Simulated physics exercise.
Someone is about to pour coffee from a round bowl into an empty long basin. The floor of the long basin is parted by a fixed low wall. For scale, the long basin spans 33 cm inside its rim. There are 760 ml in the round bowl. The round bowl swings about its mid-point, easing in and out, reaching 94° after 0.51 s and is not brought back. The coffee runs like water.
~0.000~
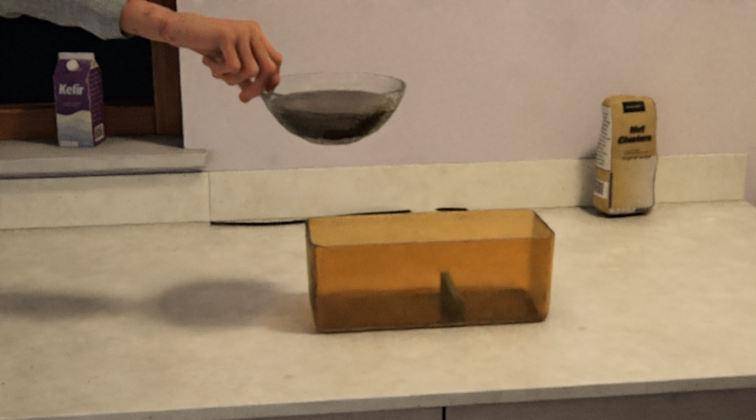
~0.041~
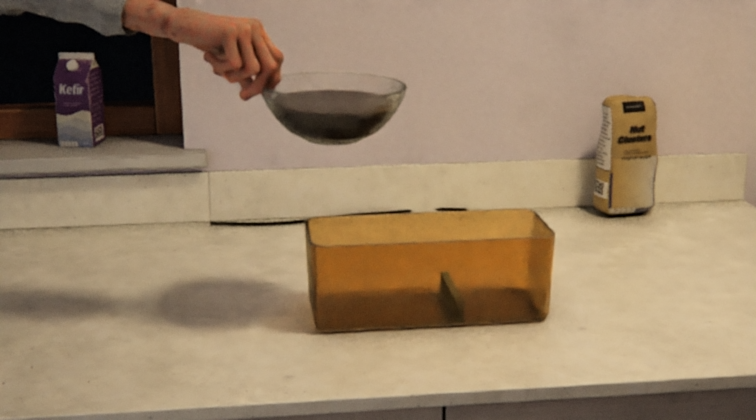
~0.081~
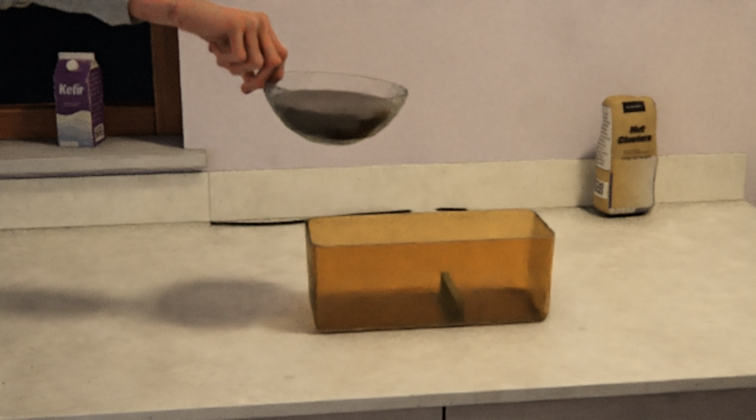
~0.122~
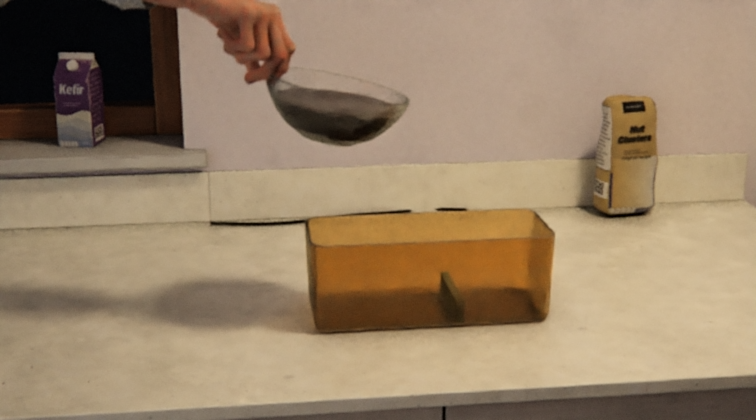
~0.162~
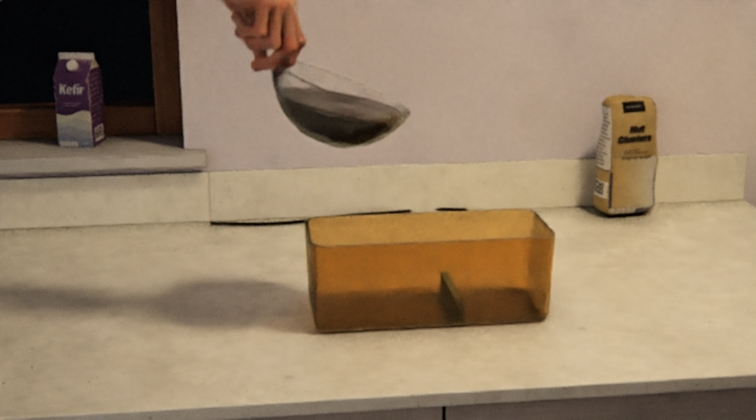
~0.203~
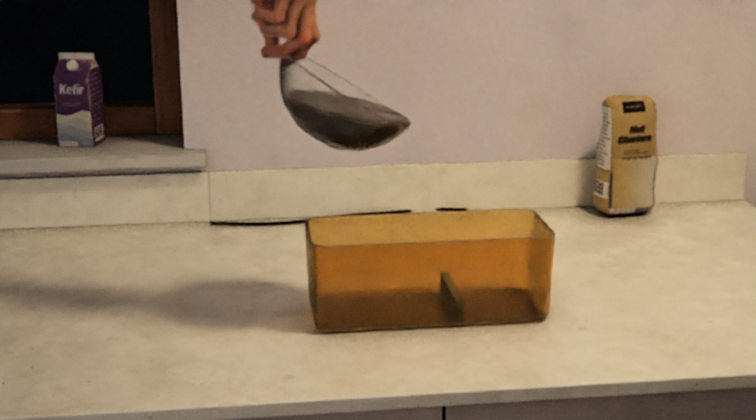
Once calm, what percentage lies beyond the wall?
The far part has some 33 per cent.
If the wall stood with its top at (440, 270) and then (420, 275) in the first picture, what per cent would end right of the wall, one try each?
First 45, then 65 per cent.
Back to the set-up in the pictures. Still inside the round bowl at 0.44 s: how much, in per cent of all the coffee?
Near 7 in a hundred.
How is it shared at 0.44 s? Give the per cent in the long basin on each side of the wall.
Left about 26, right about 10.
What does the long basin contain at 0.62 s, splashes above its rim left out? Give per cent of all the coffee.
Near 86 in a hundred.
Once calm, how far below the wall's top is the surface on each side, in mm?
Left about 14 mm, right about 14 mm.
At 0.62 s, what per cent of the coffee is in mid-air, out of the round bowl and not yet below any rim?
Some 8 per cent.
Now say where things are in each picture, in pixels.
Tilt 0°; pouring edge (404, 84); surface from (268, 102) to (396, 98); the long basin's rim runs from (308, 233) to (544, 224); the wall's top is at (452, 287), in the first frame.
Tilt 1°; pouring edge (405, 86); surface from (268, 101) to (396, 99), in the second frame.
Tilt 6°; pouring edge (407, 91); surface from (270, 98) to (397, 102), in the third frame.
Tilt 13°; pouring edge (408, 100); surface from (273, 95) to (399, 107), in the fourth frame.
Tilt 22°; pouring edge (408, 112); surface from (278, 92) to (400, 110), in the fifth frame.
Tilt 32°; pouring edge (406, 126); surface from (284, 94) to (398, 113); 1 per cent is over the edge, in the sixth frame.
After 0.44 s the tilt is 90° and 7 per cent is still to pour, 26 is left of the wall and 11 right of it.
After 0.62 s the tilt is 94° and 0 per cent is still to pour, 58 is left of the wall and 29 right of it.
After 0.81 s the tilt is 94° and 0 per cent is still to pour, 53 is left of the wall and 32 right of it.
After 1.01 s the tilt is 94° and 0 per cent is still to pour, 56 is left of the wall and 33 right of it.
In the end 57 per cent lies left of the wall, 33 right of it and 10 outside.
